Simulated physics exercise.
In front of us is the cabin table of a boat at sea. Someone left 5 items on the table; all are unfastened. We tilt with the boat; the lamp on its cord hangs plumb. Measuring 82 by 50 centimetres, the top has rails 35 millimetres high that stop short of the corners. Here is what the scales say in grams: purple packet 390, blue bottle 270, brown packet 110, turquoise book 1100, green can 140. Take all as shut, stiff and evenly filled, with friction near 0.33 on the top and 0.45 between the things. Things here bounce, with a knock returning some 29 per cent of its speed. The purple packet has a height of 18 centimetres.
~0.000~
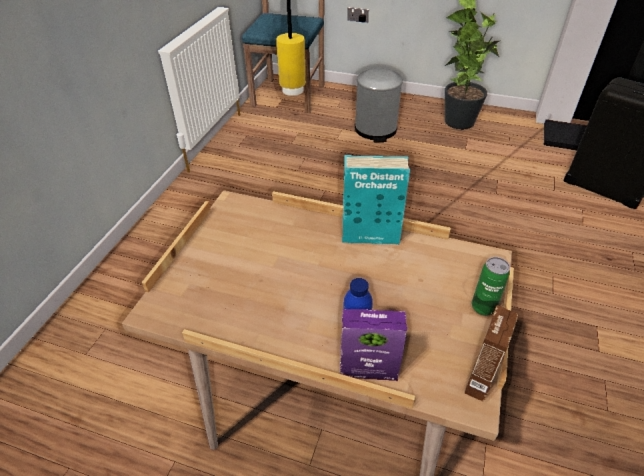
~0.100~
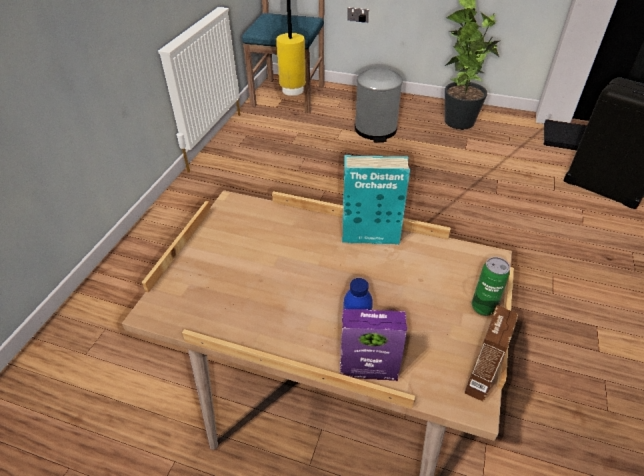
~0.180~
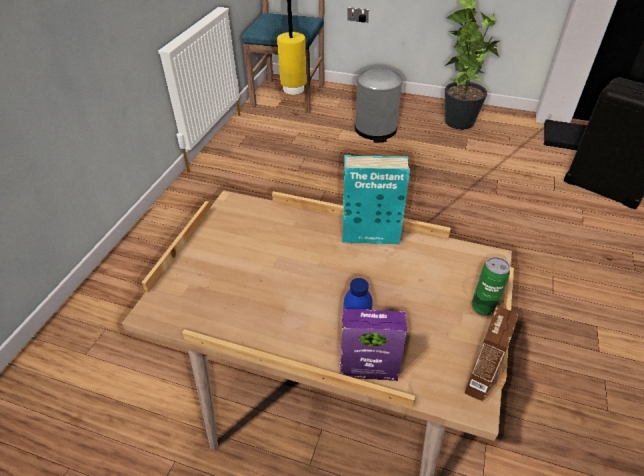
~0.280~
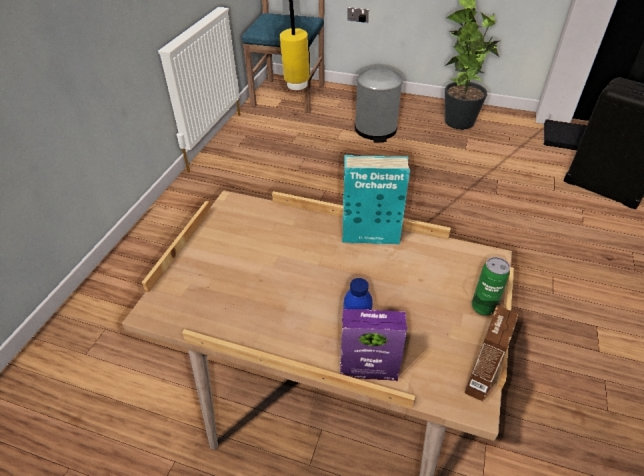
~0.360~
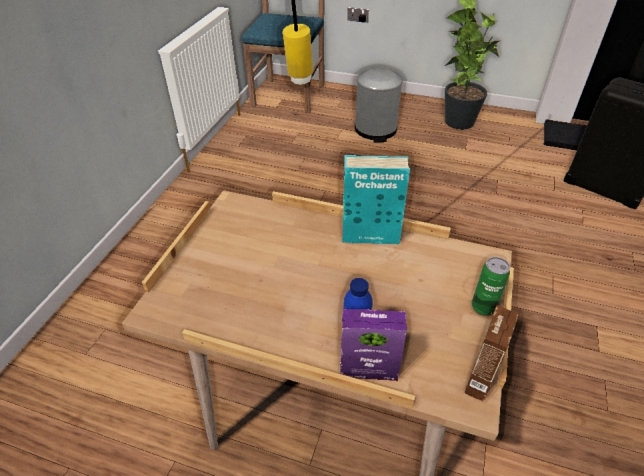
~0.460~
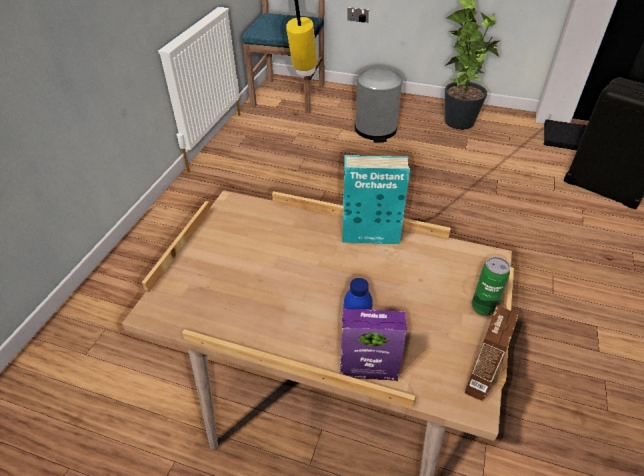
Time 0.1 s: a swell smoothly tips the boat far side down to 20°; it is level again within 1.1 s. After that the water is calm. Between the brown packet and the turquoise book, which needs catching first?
Of the two named, the second.
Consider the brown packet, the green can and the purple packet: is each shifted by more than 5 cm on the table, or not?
In short, the brown packet stays close to home, the green can stays close to home, the purple packet leaves its position.
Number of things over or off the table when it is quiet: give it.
Count: 3.
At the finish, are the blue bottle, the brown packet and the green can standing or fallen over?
Well, the blue bottle tumbles down, the brown packet holds steady, and the green can holds steady.
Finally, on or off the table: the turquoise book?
Turquoise book: Goes out of bounds.
After 0.86 s, floor tilted 14°, far side down; turquoise book now off the table; blue bottle tipped 28° from how it sat; purple packet tipped 28° from how it sat.
After 1.06 s, floor tilted 3°, far side down; blue bottle on its side; purple packet on its side.
After 1.16 s, boat level; blue bottle on its side; purple packet on its side.
After 1.46 s, brown packet resting near (491, 351).
By the end (1.7 s), off the table, turquoise book; tipped over on the table, purple packet and blue bottle; the other 2 in place, give or take 5 cm. Seen from the same camera at the end, brown packet near (491, 351). Brown packet was never lost; turquoise book went at 0.80 s.
